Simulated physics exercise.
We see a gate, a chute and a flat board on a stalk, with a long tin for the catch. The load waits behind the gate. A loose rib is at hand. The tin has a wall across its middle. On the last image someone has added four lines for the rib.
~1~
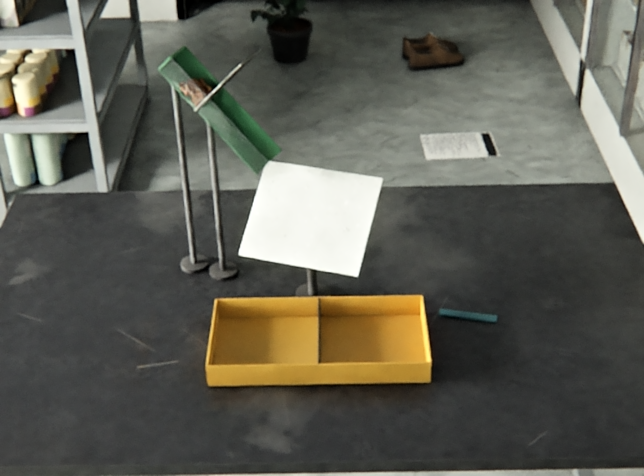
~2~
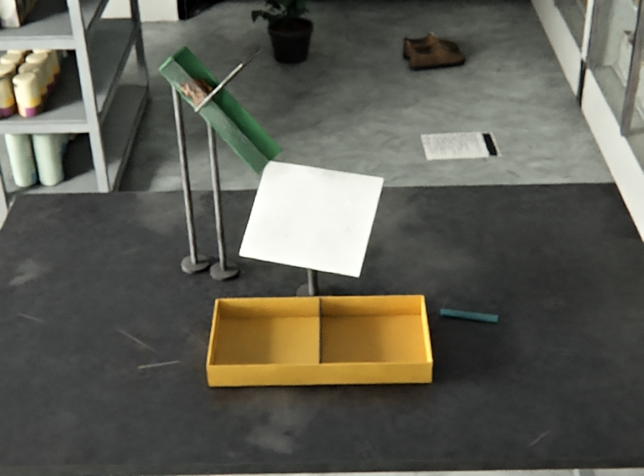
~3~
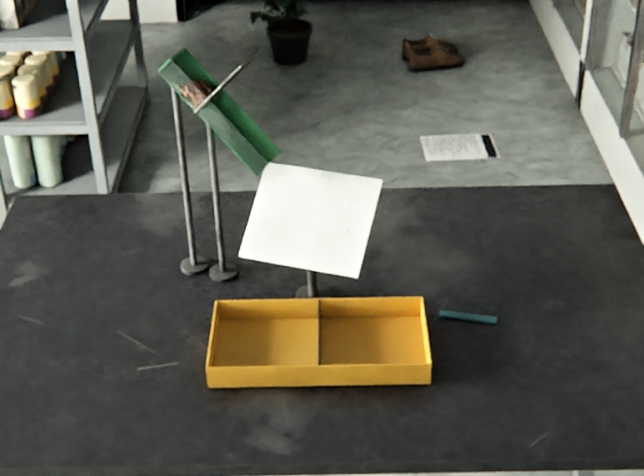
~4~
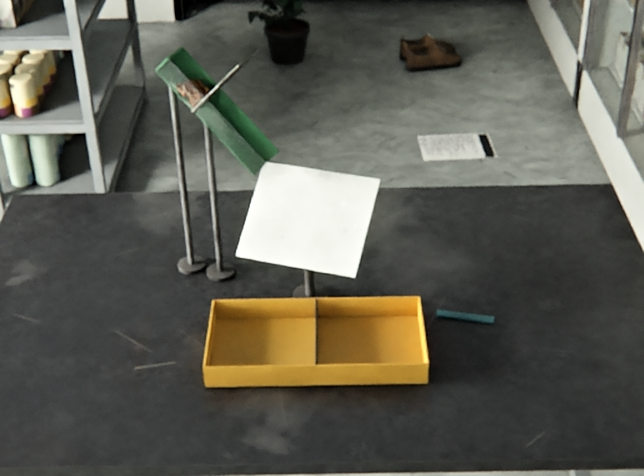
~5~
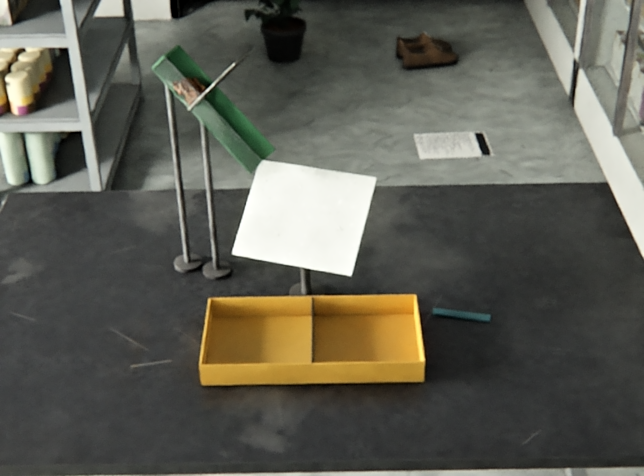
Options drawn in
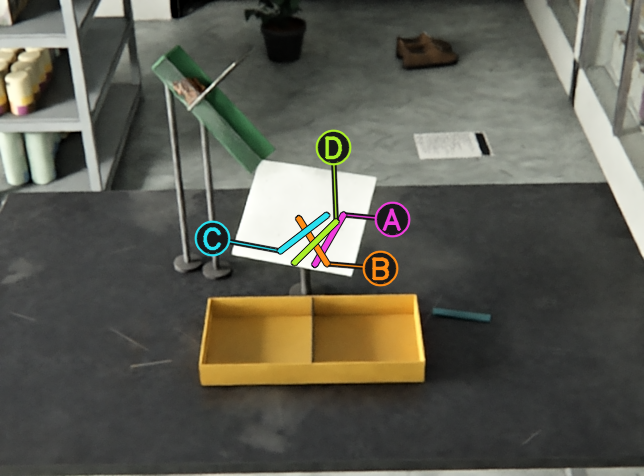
Dark tabletop holding a raised green chute, a tilted white board and a yellow divided tin, the view shifting very slightly.
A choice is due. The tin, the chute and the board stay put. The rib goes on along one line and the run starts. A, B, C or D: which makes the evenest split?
The answer is line B.
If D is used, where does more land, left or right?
Left.
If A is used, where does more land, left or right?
Left.
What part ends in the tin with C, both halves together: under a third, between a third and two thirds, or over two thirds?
It is over two thirds.
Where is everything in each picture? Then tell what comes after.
In the first frame, load behind the gate near (200, 93), cereal balls; lip of the chute near (263, 168), sloping fairly steeply.
In the second frame, middle of the board near (311, 216), tilted fairly steeply; middle of its low edge near (298, 265); of its high edge near (325, 169).
In the third frame, front corners of the tin near (207, 368) and (431, 364); front end of its middle wall near (319, 366).
In the fourth frame, middle of the load near (197, 94); lip near (261, 169).
In the fifth frame, middle of the load near (194, 92); lip near (257, 167).
On the marked copy, line A from (343, 214) to (314, 264); line B from (298, 218) to (327, 263); line C from (326, 215) to (280, 250); line D from (336, 221) to (294, 262).
With A, of what is caught, all but a few in the left half, a small share in the right.
With B, of what is caught, close to half in the left half, close to half in the right.
With C, of what is caught, the bulk in the left half, a small share in the right.
With D, of what is caught, all but a few in the left half, only a few in the right.
